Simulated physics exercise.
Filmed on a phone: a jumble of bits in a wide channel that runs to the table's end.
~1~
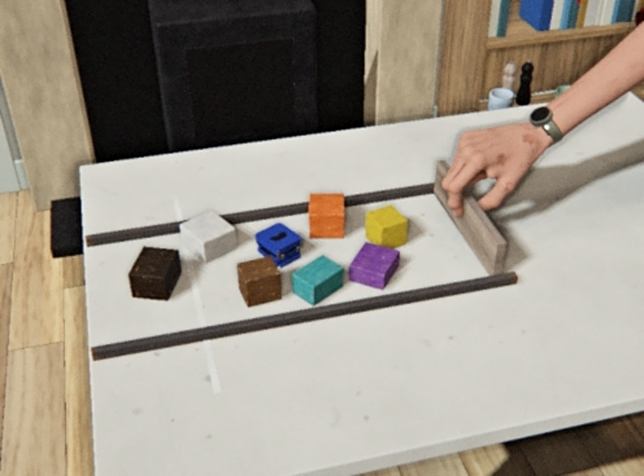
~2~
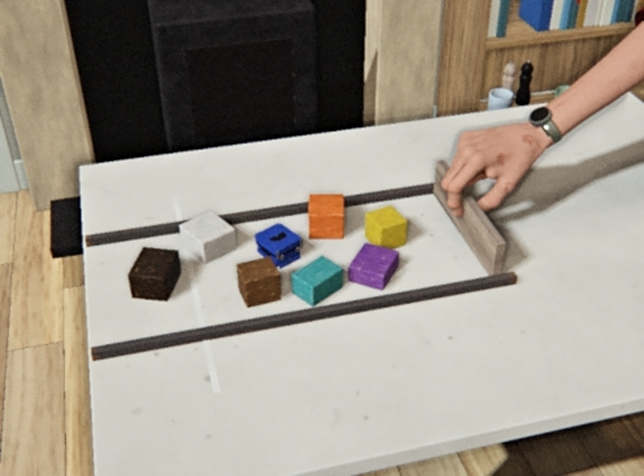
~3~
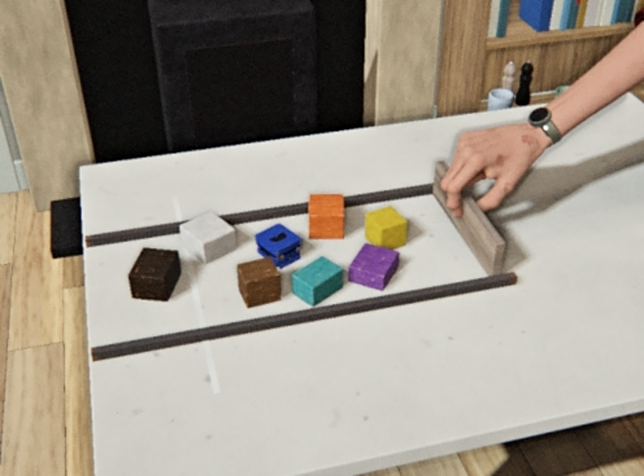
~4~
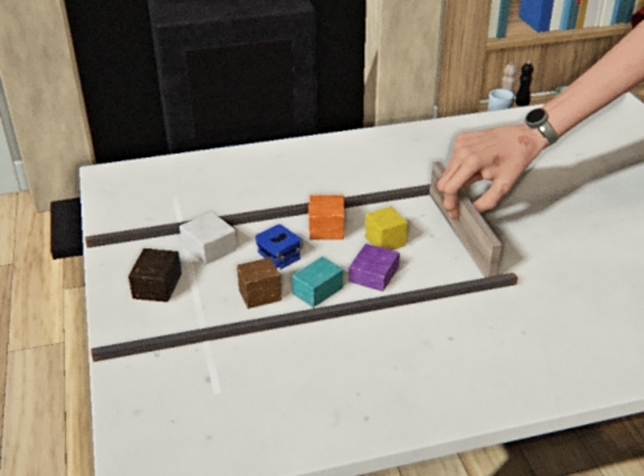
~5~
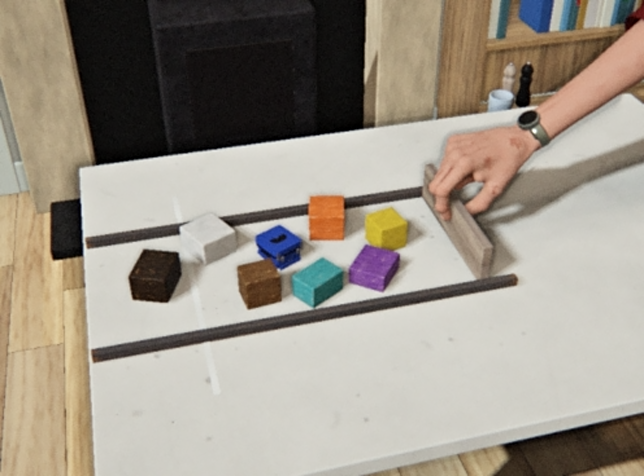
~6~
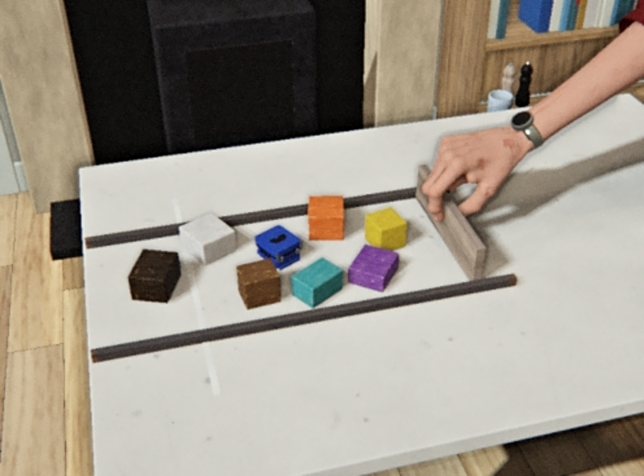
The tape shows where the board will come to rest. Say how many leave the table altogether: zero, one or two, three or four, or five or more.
The number that fall off is zero.
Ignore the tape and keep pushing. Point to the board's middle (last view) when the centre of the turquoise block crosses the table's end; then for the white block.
About (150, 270), and (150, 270) for the other.
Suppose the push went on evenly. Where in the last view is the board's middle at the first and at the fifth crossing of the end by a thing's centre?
At (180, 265) for the first, at (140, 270) for the fifth.
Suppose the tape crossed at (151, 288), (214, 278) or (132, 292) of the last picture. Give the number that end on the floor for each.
Down on the floor: 1, 0 and 5.
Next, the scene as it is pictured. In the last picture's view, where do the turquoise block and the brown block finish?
The turquoise block stops around (137, 326); the brown block around (137, 295).
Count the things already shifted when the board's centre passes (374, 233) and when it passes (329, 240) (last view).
4 and 6.
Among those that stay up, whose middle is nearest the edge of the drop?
Foremost is the black block.
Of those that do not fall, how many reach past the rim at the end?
That would be 1.
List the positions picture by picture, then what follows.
Black block (156, 274); white block (209, 237); brown block (259, 281); board (467, 216); tape (193, 279), in the first frame.
White block (208, 237); board (467, 216), in the second frame.
Brown block (259, 282); orange block (326, 217), in the third frame.
Black block (156, 275); turquoise block (318, 281), in the fourth frame.
White block (209, 239); purple block (374, 268), in the fifth frame.
Black block (155, 276); white block (208, 239); brown block (259, 284); board (448, 221); tape (193, 281), in the sixth frame.
Soon after, none off yet; black block at rest near (155, 276); white block at rest near (208, 239); brown block at rest near (259, 284).
After that, none off yet; black block at rest near (155, 276); white block at rest near (207, 239); brown block displaced about its own width near (217, 284).
And then, none off yet; black block displaced a little near (138, 280); white block displaced about its own width near (161, 242); brown block displaced well along near (176, 289).
In the end, the number that fall off is zero.
